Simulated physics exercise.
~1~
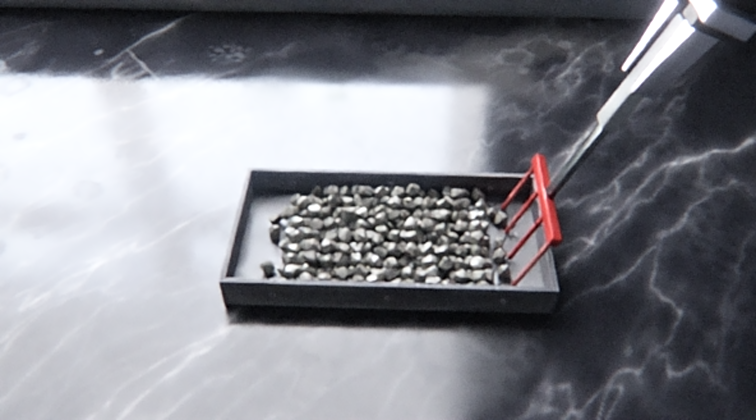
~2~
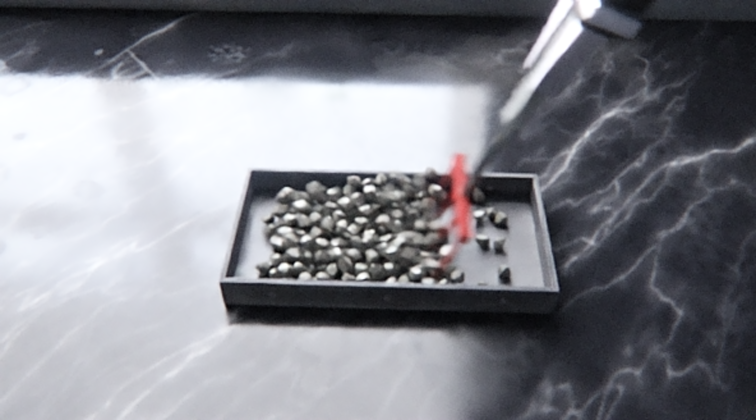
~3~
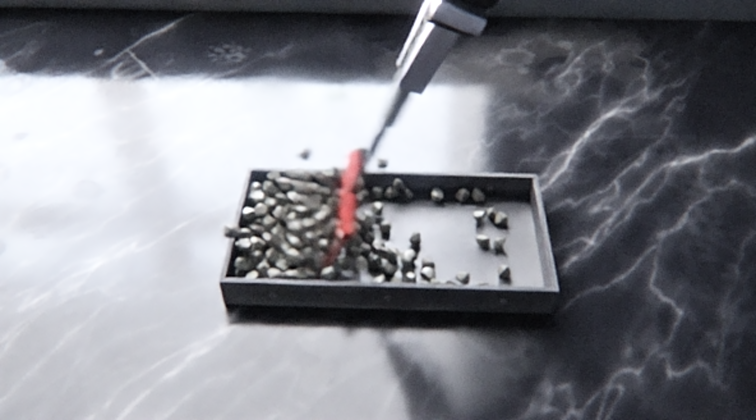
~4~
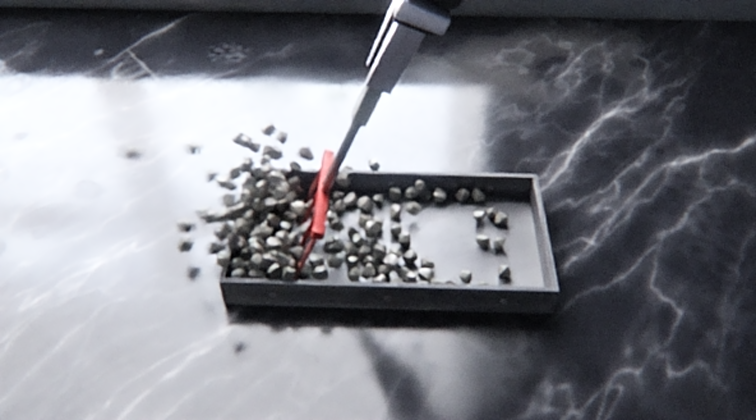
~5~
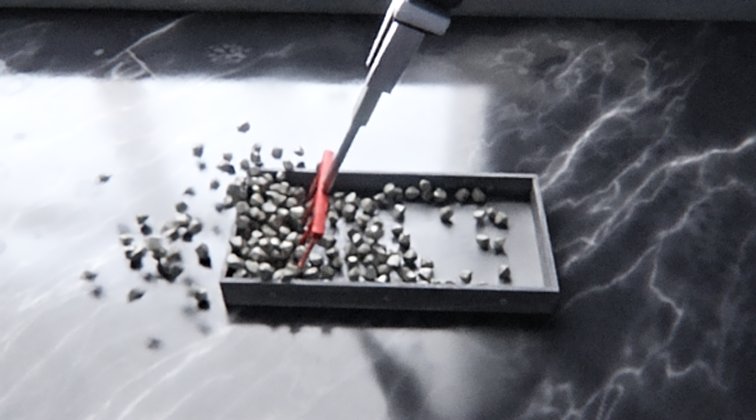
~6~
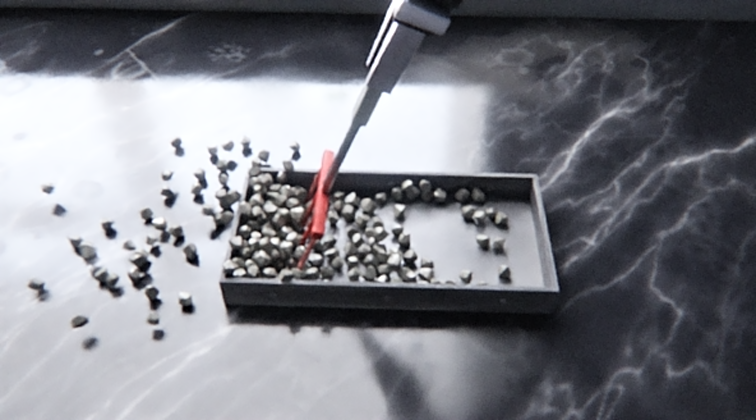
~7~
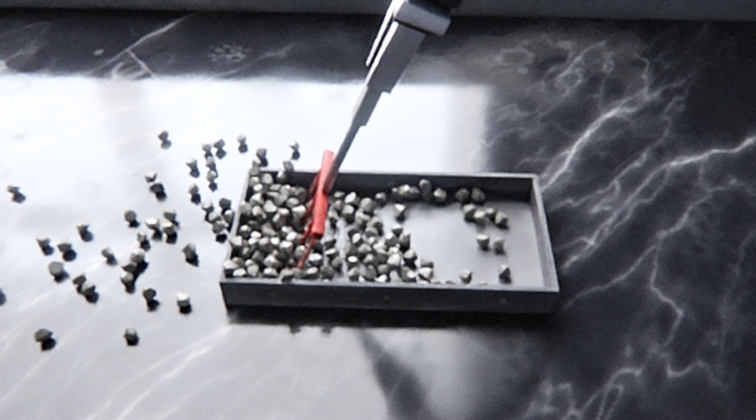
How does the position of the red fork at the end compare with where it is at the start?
At the start the fork is at the right end of the trough, and by the end it is well to the left, standing among the pebbles in the left part of the trough.
